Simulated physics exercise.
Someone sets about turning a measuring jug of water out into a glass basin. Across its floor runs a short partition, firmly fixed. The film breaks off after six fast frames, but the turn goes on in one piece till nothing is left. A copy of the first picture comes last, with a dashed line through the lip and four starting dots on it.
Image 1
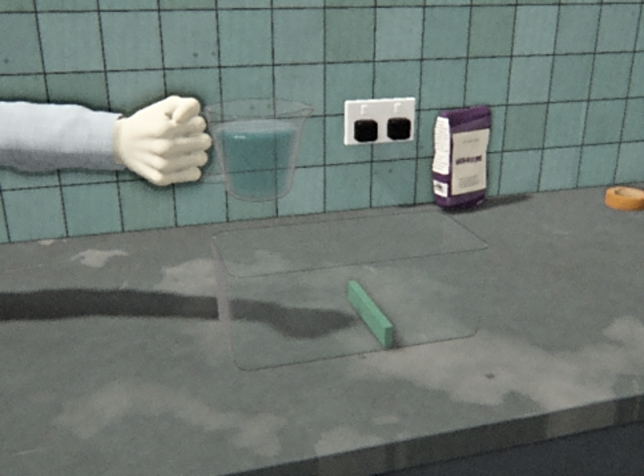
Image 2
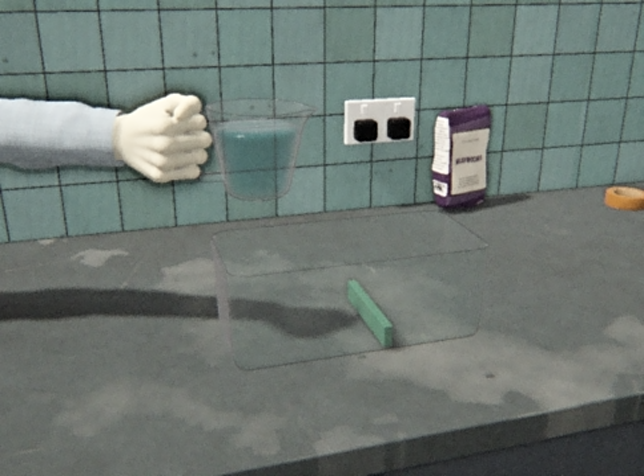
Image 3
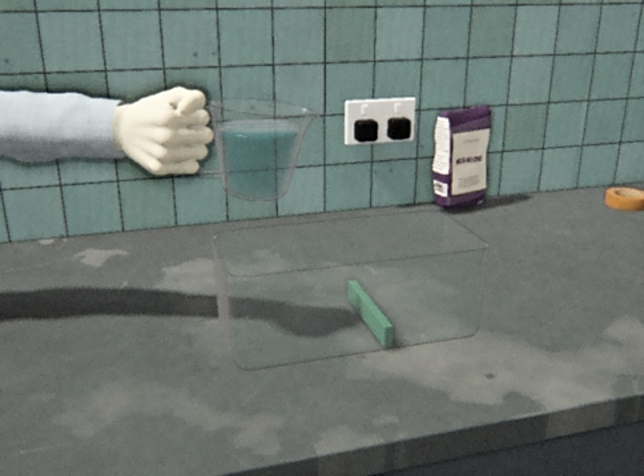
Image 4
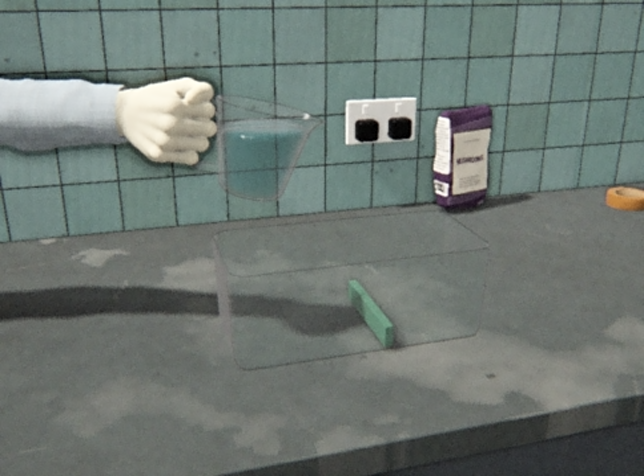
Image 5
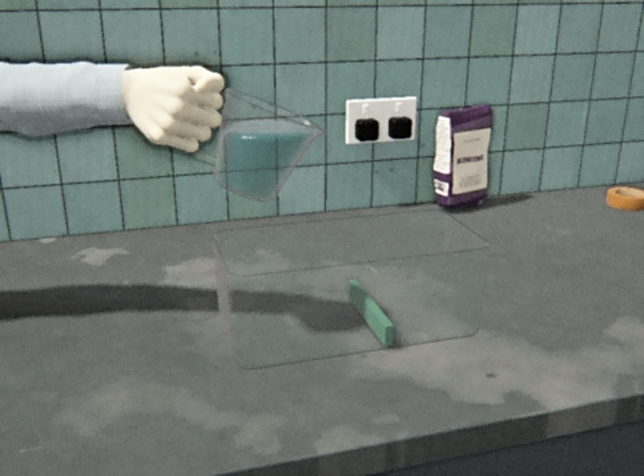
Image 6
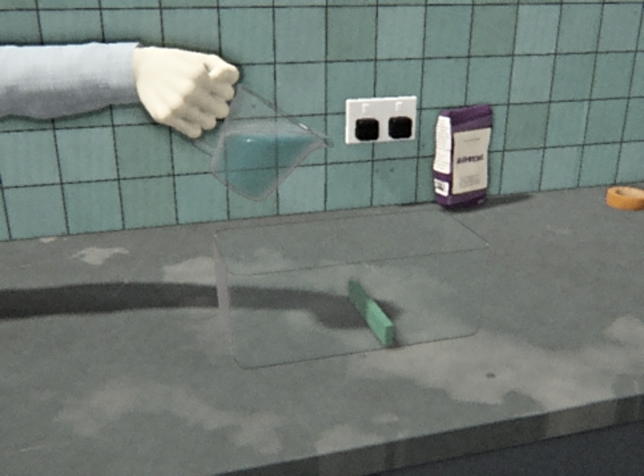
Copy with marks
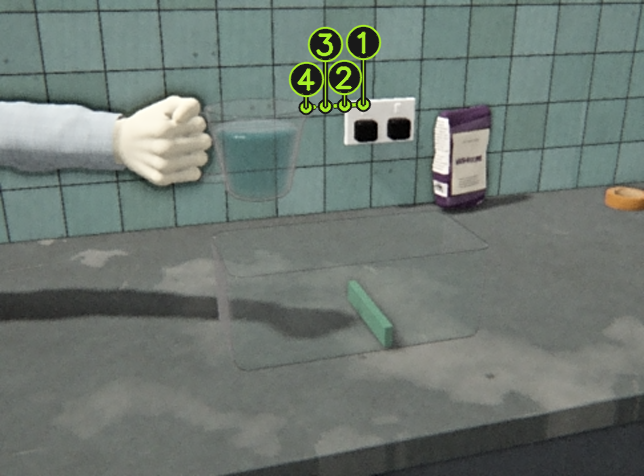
On a grey counter against green tiles, a gloved hand gradually tilting a clear jug of water rightward above a glass basin.
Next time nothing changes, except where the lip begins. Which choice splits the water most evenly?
Take 3.
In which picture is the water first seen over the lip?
Picture 6.
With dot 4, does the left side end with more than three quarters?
Yes.
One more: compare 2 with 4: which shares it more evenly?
It is 2.
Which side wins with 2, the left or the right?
The right one.
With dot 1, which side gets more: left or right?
The right one.
In lime, 1 at (363, 104); 2 at (344, 105); 3 at (325, 106); 4 at (306, 107).
With 1, about 17 % ends left of the wall and 82 % right of it.
With 2, about 26 % ends left of the wall and 73 % right of it.
With 3, about 55 % ends left of the wall and 44 % right of it.
With 4, about 85 % ends left of the wall and 14 % right of it.
